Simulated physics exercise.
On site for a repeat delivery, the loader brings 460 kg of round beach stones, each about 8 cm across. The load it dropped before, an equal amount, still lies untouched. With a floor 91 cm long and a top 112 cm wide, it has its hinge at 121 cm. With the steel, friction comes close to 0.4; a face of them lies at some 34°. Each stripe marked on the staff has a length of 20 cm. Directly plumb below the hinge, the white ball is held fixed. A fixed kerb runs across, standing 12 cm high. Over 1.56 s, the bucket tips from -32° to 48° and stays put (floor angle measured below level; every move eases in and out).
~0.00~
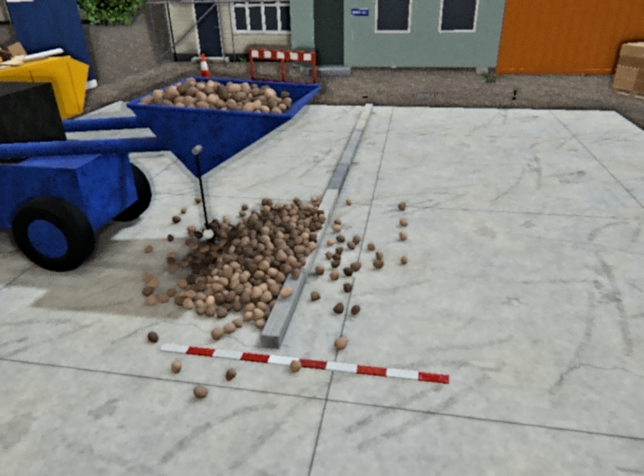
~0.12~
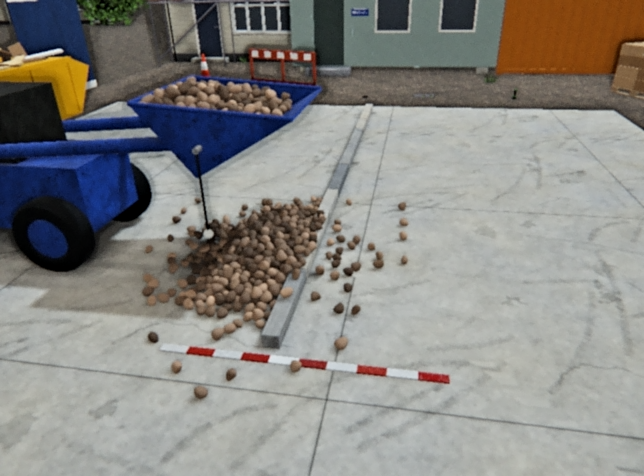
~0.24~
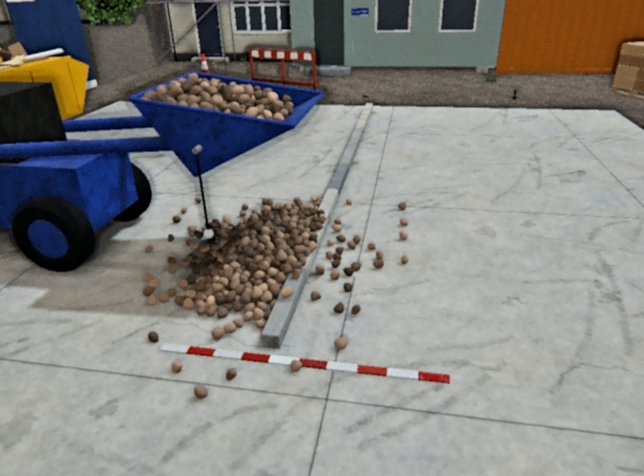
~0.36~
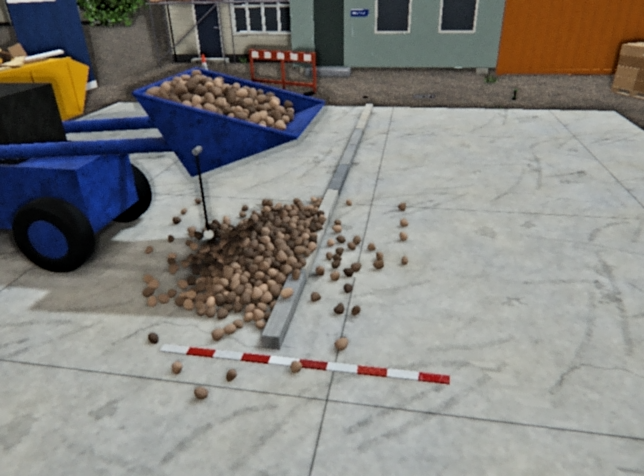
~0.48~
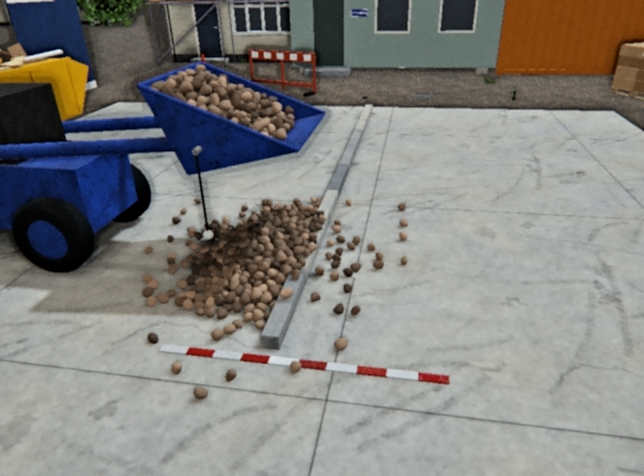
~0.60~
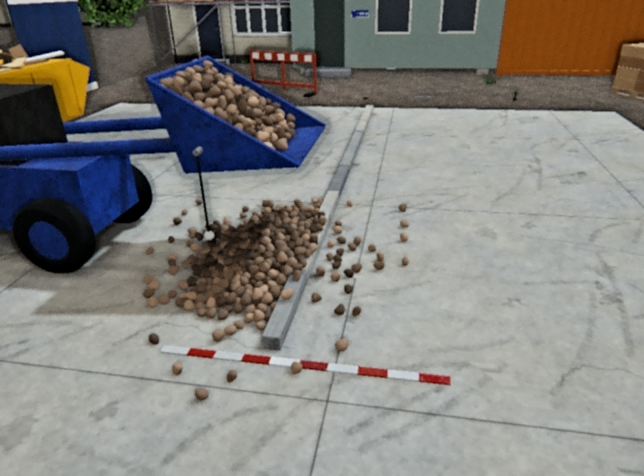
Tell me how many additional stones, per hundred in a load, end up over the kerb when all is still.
Some 83 in every hundred.
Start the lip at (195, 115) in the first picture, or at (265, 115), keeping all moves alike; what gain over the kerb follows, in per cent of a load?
Roughly 5 per cent, then 60 per cent.
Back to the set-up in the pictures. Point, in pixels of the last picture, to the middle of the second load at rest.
Middle: Approx. (351, 254) px.
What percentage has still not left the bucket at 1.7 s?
About 15 per cent.
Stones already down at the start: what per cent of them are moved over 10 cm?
5 %.
After 1.2 s the floor is at 36°; in per cent of one load, 89 in the bucket, 105 on this side of the kerb, 6 over the kerb; the foremost stones are at (389, 249).
After 1.7 s the floor is at 48°; in per cent of one load, 14 in the bucket, 129 on this side of the kerb, 58 over the kerb; the foremost stones are at (406, 253).
After 2.0 s the floor is at 48°; in per cent of one load, 0 in the bucket, 118 on this side of the kerb, 82 over the kerb; the foremost stones are at (453, 263).
After 4.7 s the floor is at 48°; in per cent of one load, 0 in the bucket, 113 on this side of the kerb, 87 over the kerb; the foremost stones are at (489, 256). Net gain over the kerb, 83.
